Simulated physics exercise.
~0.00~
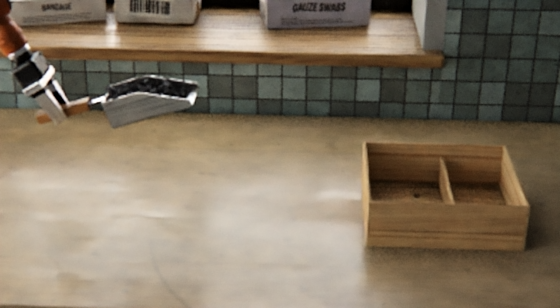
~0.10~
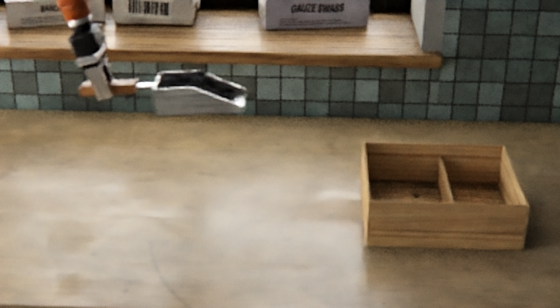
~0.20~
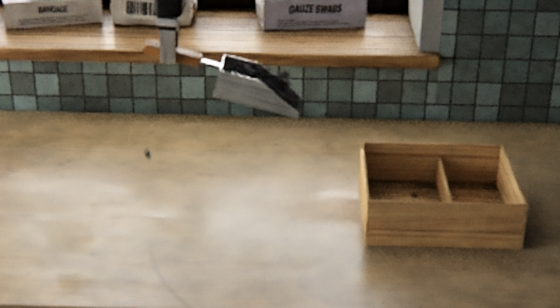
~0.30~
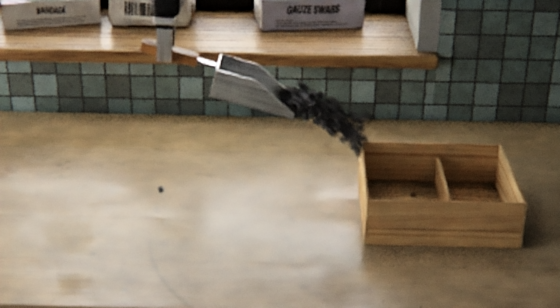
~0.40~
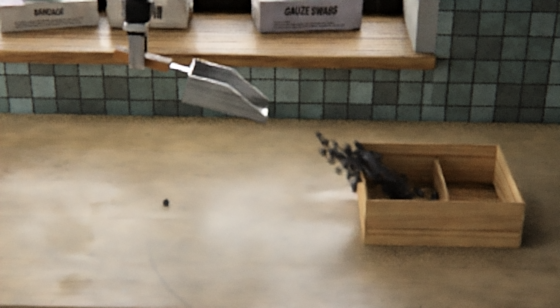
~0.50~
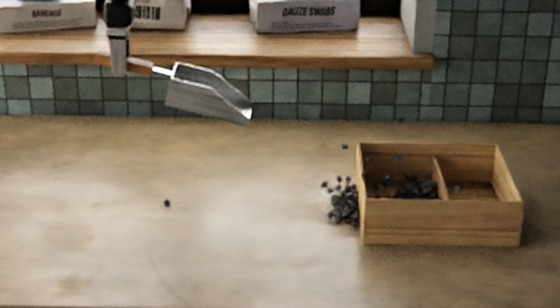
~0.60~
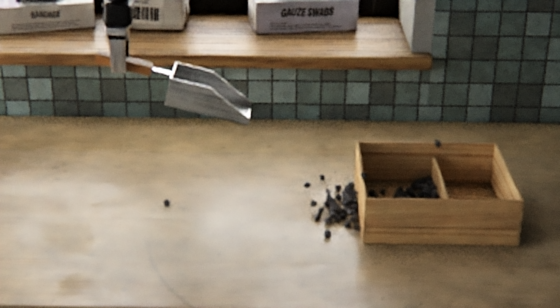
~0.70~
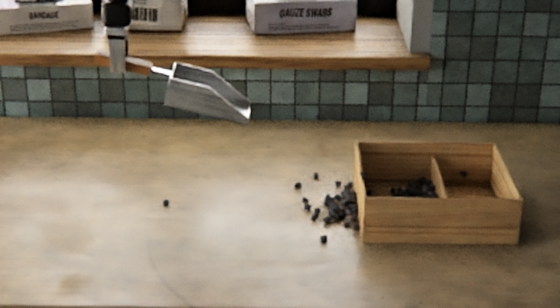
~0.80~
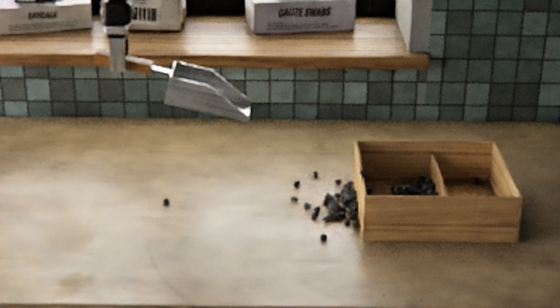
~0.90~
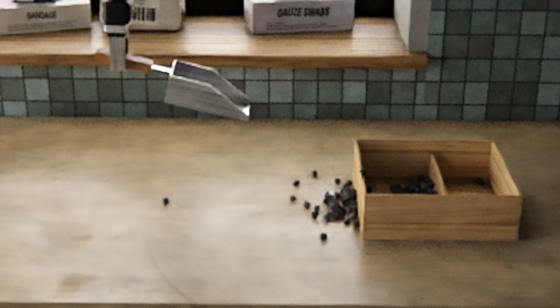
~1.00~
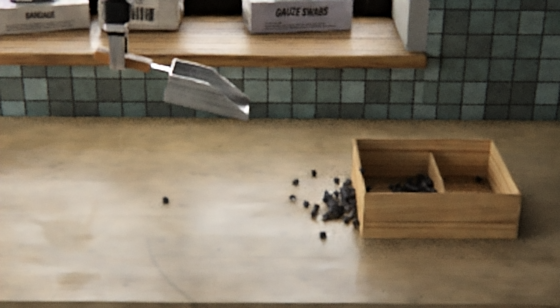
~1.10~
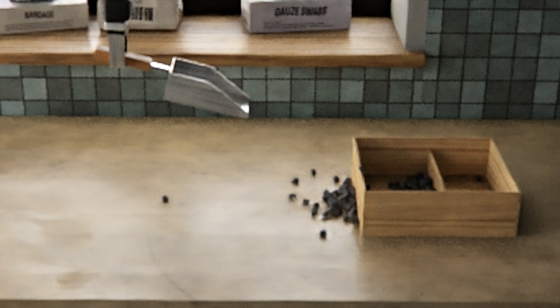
A robot arm carried a metal scoop of dark pebbles to the right, tipped it and poured them toward a divided wooden box, then drew back slightly; many landed in the left compartment, while others ended up piled and scattered on the counter outside.
